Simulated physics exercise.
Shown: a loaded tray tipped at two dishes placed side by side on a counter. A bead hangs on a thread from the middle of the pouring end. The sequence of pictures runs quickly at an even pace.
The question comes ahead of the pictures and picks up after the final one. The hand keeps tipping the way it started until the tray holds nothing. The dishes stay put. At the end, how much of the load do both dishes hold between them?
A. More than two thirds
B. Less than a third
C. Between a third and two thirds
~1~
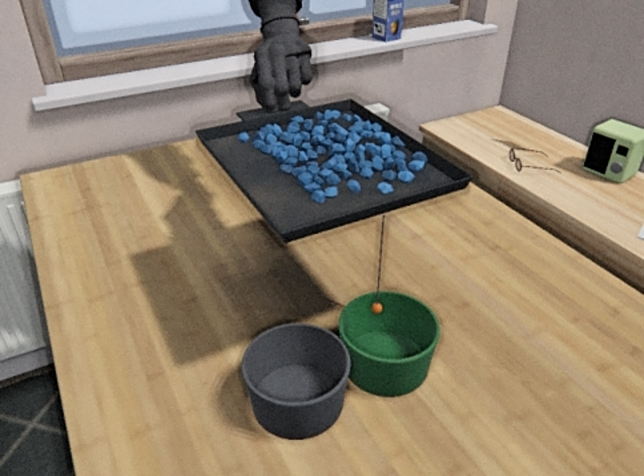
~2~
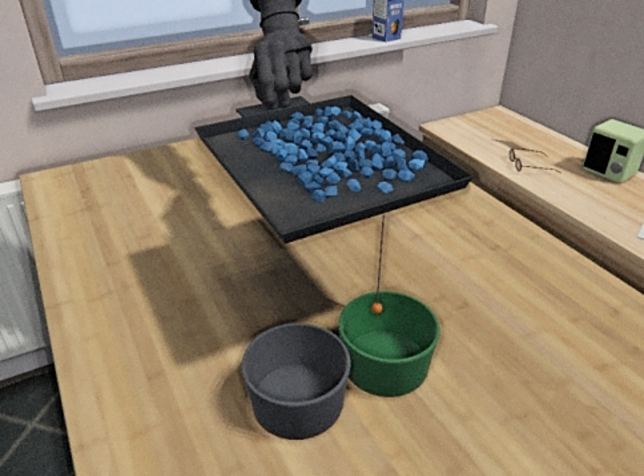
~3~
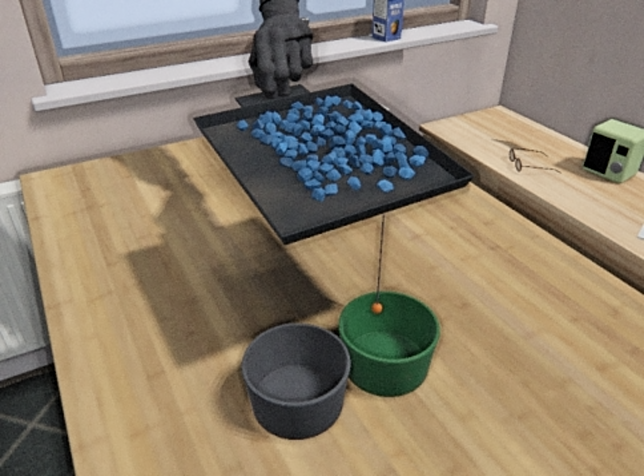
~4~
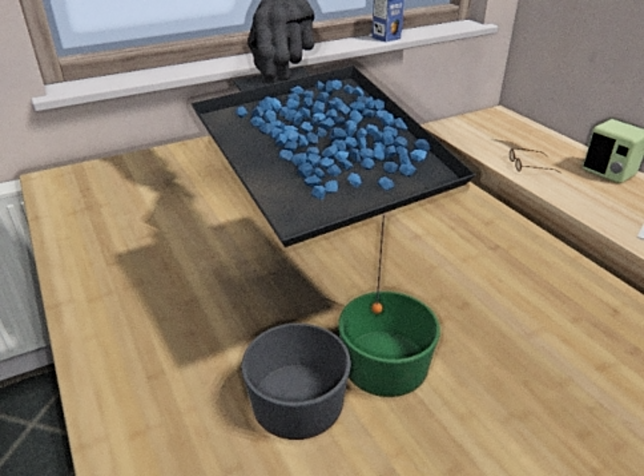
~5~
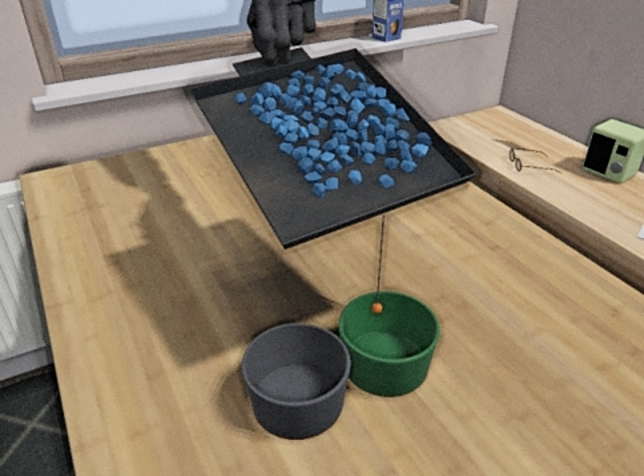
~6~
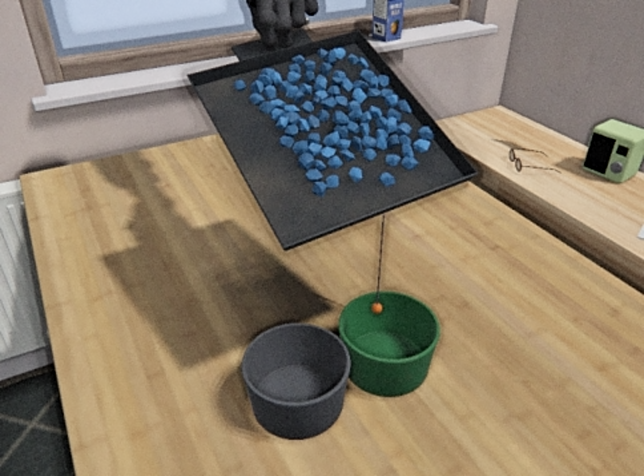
C, between a third and two thirds.
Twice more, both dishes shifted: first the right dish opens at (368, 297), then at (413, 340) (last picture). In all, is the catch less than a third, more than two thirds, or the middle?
First: Less than a third. Second: More than two thirds.
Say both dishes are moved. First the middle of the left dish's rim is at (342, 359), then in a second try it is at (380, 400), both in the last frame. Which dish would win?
Try one: The leftmost one; try two: The leftmost one.
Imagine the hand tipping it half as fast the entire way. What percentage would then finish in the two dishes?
It would be close to 60 per cent.
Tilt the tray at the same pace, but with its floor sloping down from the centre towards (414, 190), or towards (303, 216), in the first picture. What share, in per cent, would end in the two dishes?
For the first aim it is 10 in a hundred, for the second 80 in a hundred.
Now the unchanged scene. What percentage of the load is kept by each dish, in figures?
Near 40 in a hundred for the left dish; near 10 for the right dish.
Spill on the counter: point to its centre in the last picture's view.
Roughly at pixel (414, 467).
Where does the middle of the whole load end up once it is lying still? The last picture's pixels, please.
I'd say the middle ends up at about (336, 410).
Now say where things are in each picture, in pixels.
Corners of the pouring end at (284, 229) and (467, 176), level; middle of the load at (335, 152), aquarium stones; left dish at (321, 415); right dish at (416, 373); bead on its thread at (377, 308), in the first picture.
Corners of the pouring end at (284, 230) and (467, 175), level; middle of the load at (335, 150), in the second picture.
Corners of the pouring end at (285, 232) and (468, 174), tipped barely, lowest at the left corner; middle of the load at (335, 143), in the third picture.
Corners of the pouring end at (285, 235) and (469, 173), tipped a little, lowest at the left corner; middle of the load at (335, 134), in the fourth picture.
Corners of the pouring end at (285, 239) and (470, 172), tipped clearly, lowest at the left corner; middle of the load at (337, 126), in the fifth picture.
Corners of the pouring end at (286, 242) and (471, 171), tipped clearly, lowest at the left corner; middle of the load at (339, 117); left dish at (321, 415); right dish at (416, 373), in the sixth picture.
Soon after the last picture, tray tipped steeply; about two thirds on the tray; a stray few in the left dish; about a quarter in the air.
A little later, tray tipped past a quarter turn; about a third in the left dish; a small part in the right dish; about half outside both; a small part in the air.
Later still, tray tipped past a quarter turn; about a third in the left dish; a small part in the right dish; about half outside both.
At rest, tray tipped past a quarter turn; about a third in the left dish; a small part in the right dish; about half outside both.
